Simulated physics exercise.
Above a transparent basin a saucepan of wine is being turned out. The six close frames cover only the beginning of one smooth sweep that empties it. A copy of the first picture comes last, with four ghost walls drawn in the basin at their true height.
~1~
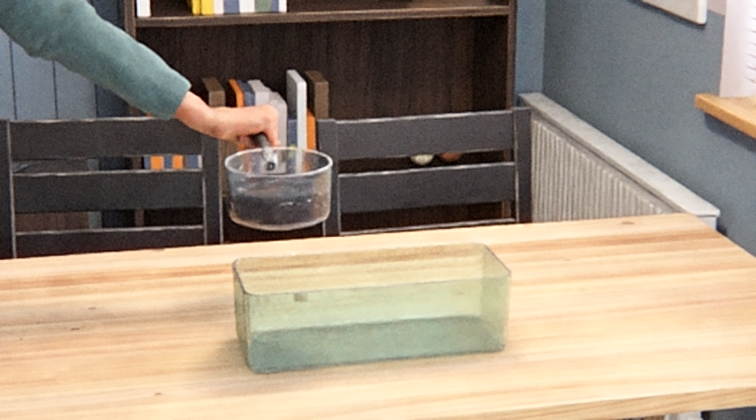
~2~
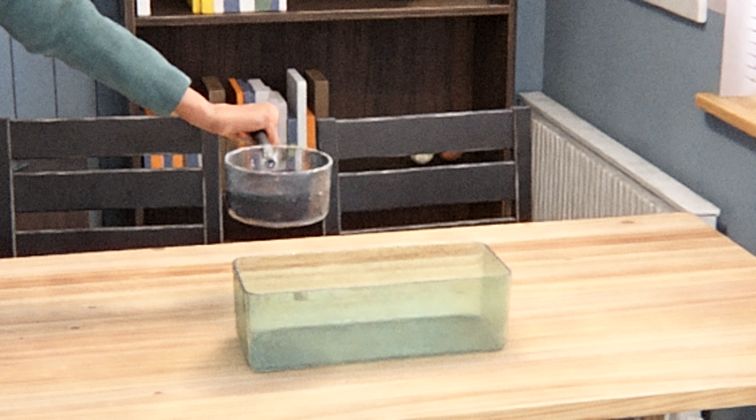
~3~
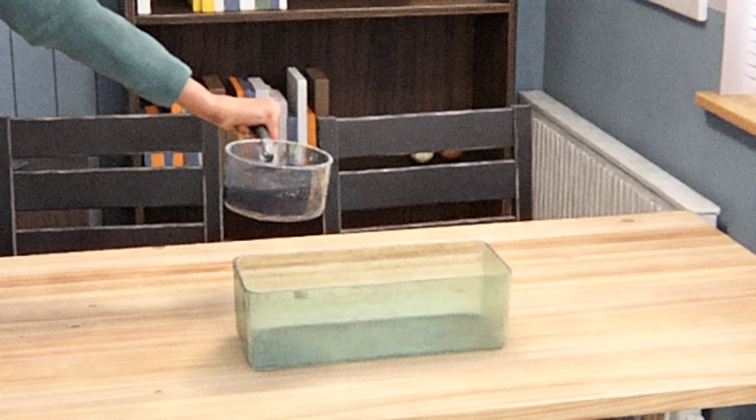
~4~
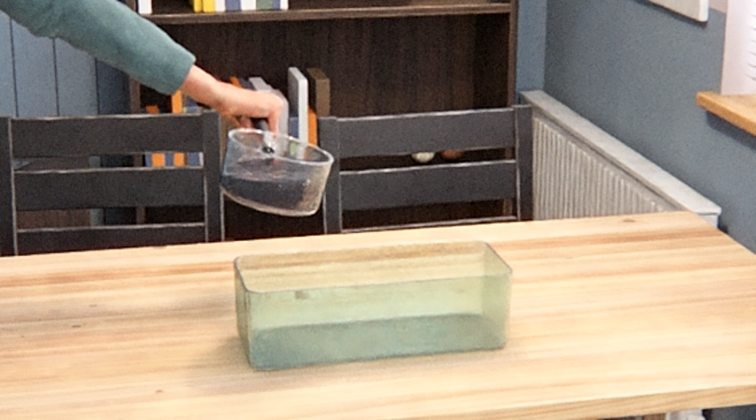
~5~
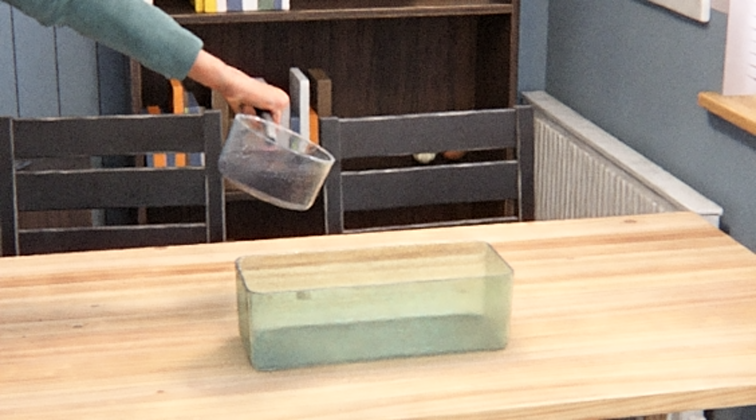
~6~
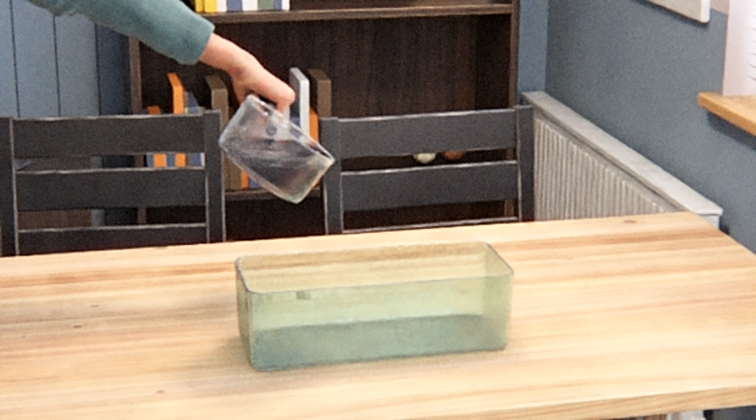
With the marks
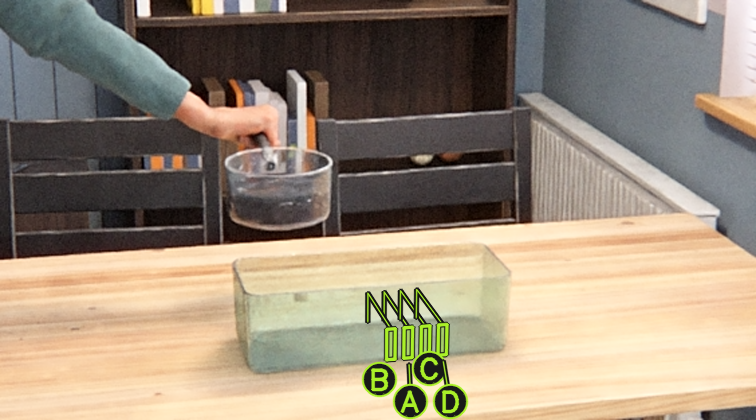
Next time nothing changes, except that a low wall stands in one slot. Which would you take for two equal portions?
Best: C.
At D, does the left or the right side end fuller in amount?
The left side.
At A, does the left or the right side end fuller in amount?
The right side.
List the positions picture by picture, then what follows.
Upright, lip at (328, 158); basin from (248, 371) to (506, 349); nothing has left yet, in the first picture.
Upright, lip at (328, 157); nothing has left yet, in the second picture.
Tipped about 7°, lip at (329, 156); nothing has left yet, in the third picture.
Tipped about 15°, lip at (329, 156); nothing has left yet, in the fourth picture.
Tipped about 25°, lip at (331, 156); nothing has left yet, in the fifth picture.
Tipped about 38°, lip at (331, 156); nothing has left yet, in the sixth picture.
In lime, A at (409, 364); B at (391, 365); C at (426, 362); D at (443, 361).
With A, about 15 % ends left of the wall and 83 % right of it.
With B, about 9 % ends left of the wall and 88 % right of it; 3 % is lost outside.
With C, about 50 % ends left of the wall and 47 % right of it; 3 % is lost outside.
With D, about 85 % ends left of the wall and 10 % right of it; 5 % is lost outside.
